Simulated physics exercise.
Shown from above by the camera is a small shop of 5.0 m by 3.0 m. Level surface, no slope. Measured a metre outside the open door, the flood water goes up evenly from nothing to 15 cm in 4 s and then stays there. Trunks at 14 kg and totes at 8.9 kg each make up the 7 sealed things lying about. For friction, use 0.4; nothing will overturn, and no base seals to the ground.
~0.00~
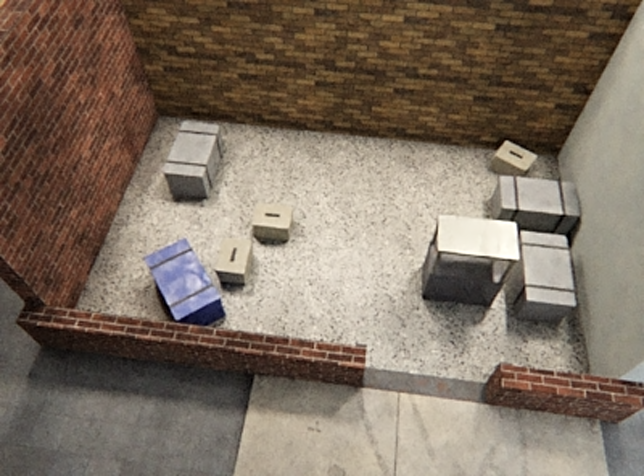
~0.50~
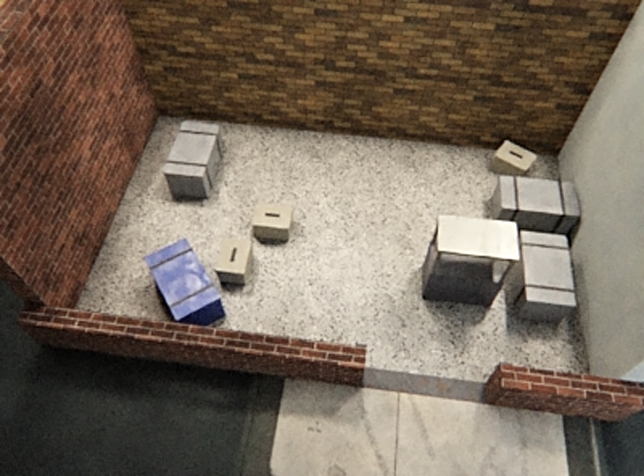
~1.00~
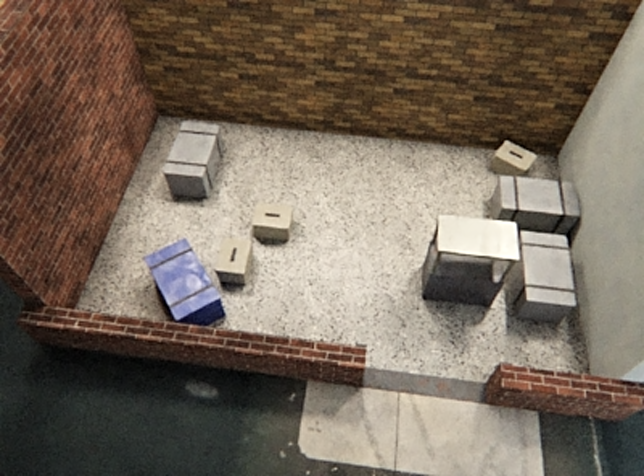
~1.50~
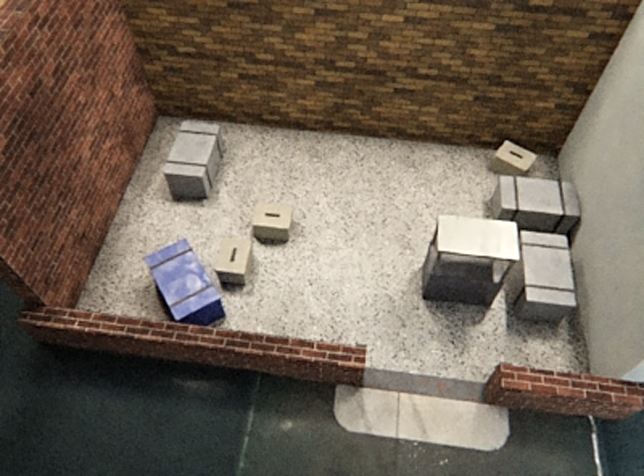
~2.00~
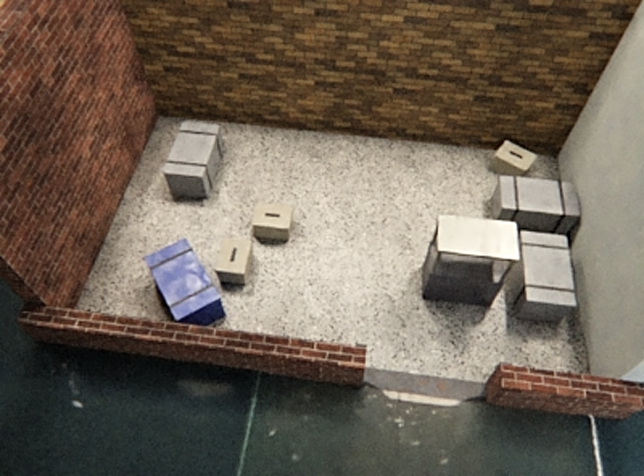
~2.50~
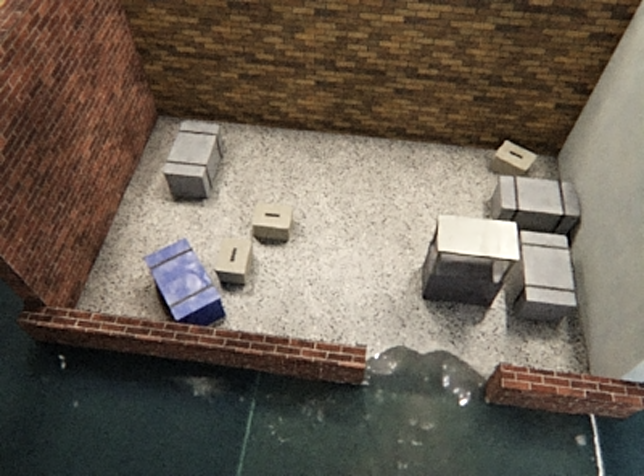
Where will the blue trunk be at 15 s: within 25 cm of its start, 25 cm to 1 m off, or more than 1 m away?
It gets pushed a bit.
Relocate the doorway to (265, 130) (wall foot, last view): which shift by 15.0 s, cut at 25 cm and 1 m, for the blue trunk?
Outcome: The blue trunk moves far off.
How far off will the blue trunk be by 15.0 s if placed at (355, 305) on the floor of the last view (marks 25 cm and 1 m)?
Short answer, it goes a modest way.
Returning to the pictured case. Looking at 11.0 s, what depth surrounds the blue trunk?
Roughly 3 cm deep.
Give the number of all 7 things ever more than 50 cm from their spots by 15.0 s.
5.
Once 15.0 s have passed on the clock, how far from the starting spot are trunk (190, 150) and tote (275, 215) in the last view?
120 cm, 100 cm.
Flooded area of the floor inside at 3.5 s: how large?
Roughly 1.0 m2.
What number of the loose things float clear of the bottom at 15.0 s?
Answer: 6.
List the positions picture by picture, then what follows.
The first frame shows the blue trunk at (181, 277) rests on the ground; 0.0 m2 under water; 0 of 7 have shifted.
The second frame shows the blue trunk at (181, 277) rests on the ground; water covers 0.0 m2; 0 of 7 have shifted.
The third frame shows the blue trunk at (181, 277), on the bottom; water covers 0.0 m2; 0 of 7 have shifted.
The fourth frame shows the blue trunk at (181, 277) rests on the ground; water covers 0.0 m2; 0 of 7 have shifted.
The fifth frame shows the blue trunk at (181, 277), on the bottom; water covers 0.0 m2; 0 of 7 have shifted.
The sixth frame shows the blue trunk at (181, 277) rests on the ground; 0.2 m2 under water; 0 of 7 have shifted.
After 3.5 s the blue trunk is near (181, 277), 0.0 m from its start, aground; 0 afloat.
After 6.8 s the blue trunk is near (181, 277), 0.0 m from its start, aground; 1 afloat.
After 11.0 s the blue trunk is near (181, 277), 0.0 m from its start, aground; 4 afloat.
After 15.0 s the blue trunk is near (229, 286), 0.5 m from its start, afloat; 6 afloat.
